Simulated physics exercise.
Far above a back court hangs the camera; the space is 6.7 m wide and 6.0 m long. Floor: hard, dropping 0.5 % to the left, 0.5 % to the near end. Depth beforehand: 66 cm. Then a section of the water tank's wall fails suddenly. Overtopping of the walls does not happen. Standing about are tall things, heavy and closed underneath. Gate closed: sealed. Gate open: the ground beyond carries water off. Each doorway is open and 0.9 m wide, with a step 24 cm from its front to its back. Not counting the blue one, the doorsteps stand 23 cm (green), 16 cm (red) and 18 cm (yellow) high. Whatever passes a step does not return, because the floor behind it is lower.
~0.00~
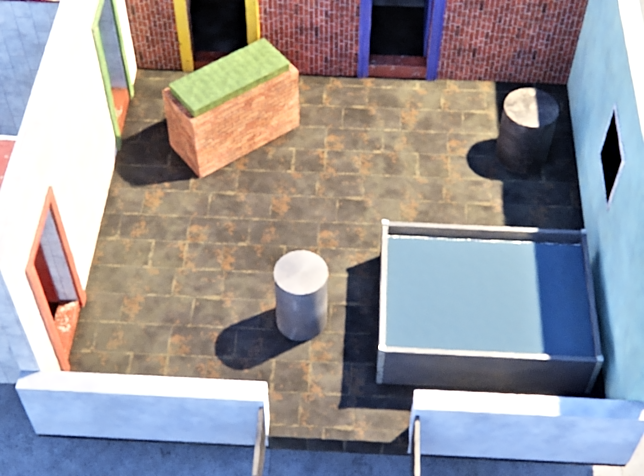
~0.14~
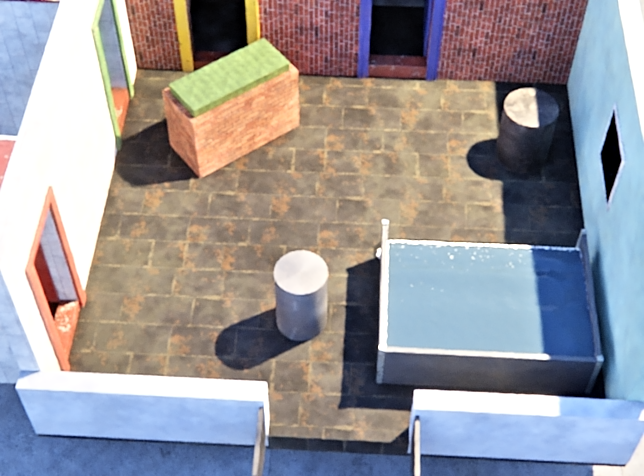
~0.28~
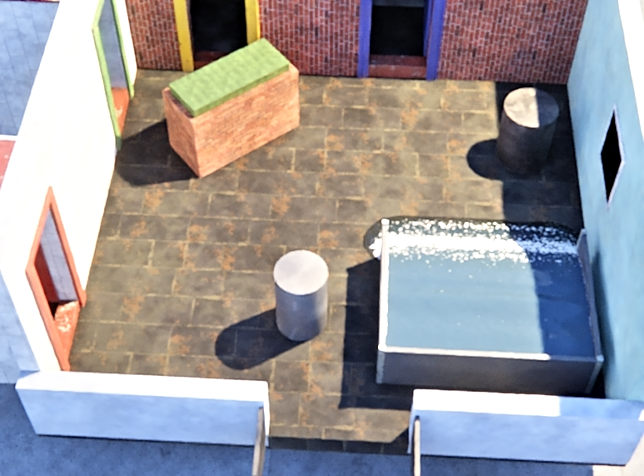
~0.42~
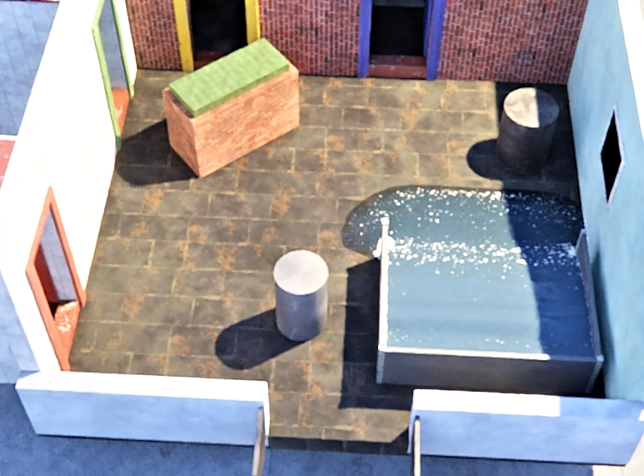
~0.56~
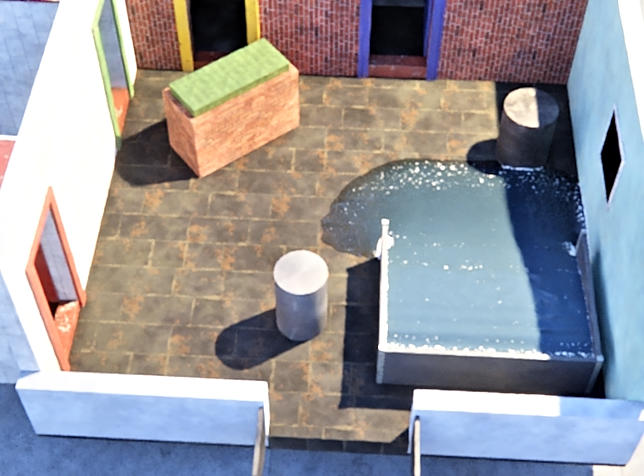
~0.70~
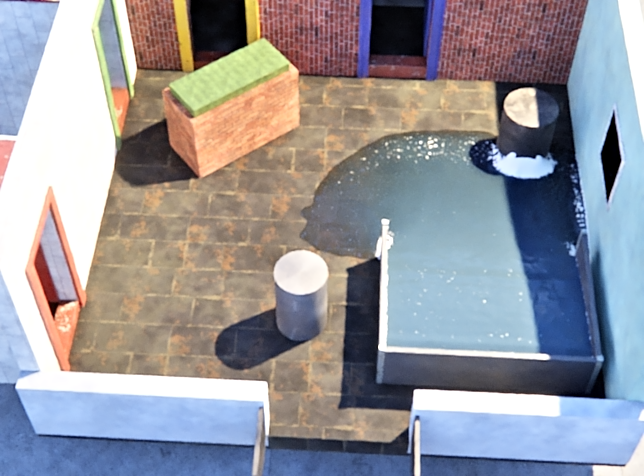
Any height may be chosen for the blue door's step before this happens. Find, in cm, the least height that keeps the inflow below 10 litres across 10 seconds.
The least height is about 33 cm.
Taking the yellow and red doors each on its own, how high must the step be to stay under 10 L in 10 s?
Close to 9.5 cm (yellow) and close to 18 cm (red).
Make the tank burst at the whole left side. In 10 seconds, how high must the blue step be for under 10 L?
At least roughly 6.5 centimetres tall.
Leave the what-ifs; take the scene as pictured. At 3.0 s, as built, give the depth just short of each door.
At the green door the depth is 5 cm, at red 0 cm, at yellow 15 cm and at blue 27 cm.
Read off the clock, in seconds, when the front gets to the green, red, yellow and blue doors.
The green door gets it at 3.0 s, the red door at 5.0 s, the yellow door at 2.2 s and the blue door at 1.0 s.
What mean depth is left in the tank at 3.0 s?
I'd put it at some 13 centimetres on average.
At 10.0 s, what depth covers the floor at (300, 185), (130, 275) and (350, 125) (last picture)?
Around 5 cm, 12 cm and 4 cm.
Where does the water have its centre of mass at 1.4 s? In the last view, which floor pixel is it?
It lies near (472, 239) in the last picture.
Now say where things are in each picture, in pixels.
The first picture shows still water, 66 cm deep, in the water tank at (487, 292); the blue door at (401, 28) is dry.
In the second picture, the front is at a hidden place, 0.2 m from the gap on the far side; 0.5 m2 of floor is wet, 66 cm left at the back.
In the third picture, water pours out on the far side and has run 0.7 m, to (392, 222); about 12 cm deep outside, 66 cm at the back.
In the fourth picture, water pours out on the far side and has run 1.3 m, to (414, 189); about 10 cm deep outside, 64 cm at the back.
In the fifth picture, the gap is on the far side, the front 1.8 m out at (493, 164); the back of the water tank holds 57 cm.
In the sixth picture, the gap is on the far side, the front 2.3 m out at (422, 134); the back of the water tank holds 56 cm; the blue door at (401, 28), 3.7 m from the gap, is still 1.2 m from the nearest water.
After 1.4 s water covers 40 % of the floor, deepest (42 cm) near (437, 81); 30 cm at the blue door, 0 litres in over its 24 cm step.
After 3.0 s water covers 50 % of the floor, deepest (33 cm) near (569, 111); 27 cm at the blue door, 56 litres in over its 24 cm step.
After 10.0 s water covers 100 % of the floor, deepest (14 cm) near (58, 407); 3 cm at the blue door, 61 litres in over its 24 cm step.
At the blue door as built, the water arrived by 1.1 s and peaked near 36 cm at 2.2 s.
With a step of 28.5 cm, 27 litres would have come in within the 10 s; with 38.5 cm, 1 litre. So under 10 litres takes about 33 cm.
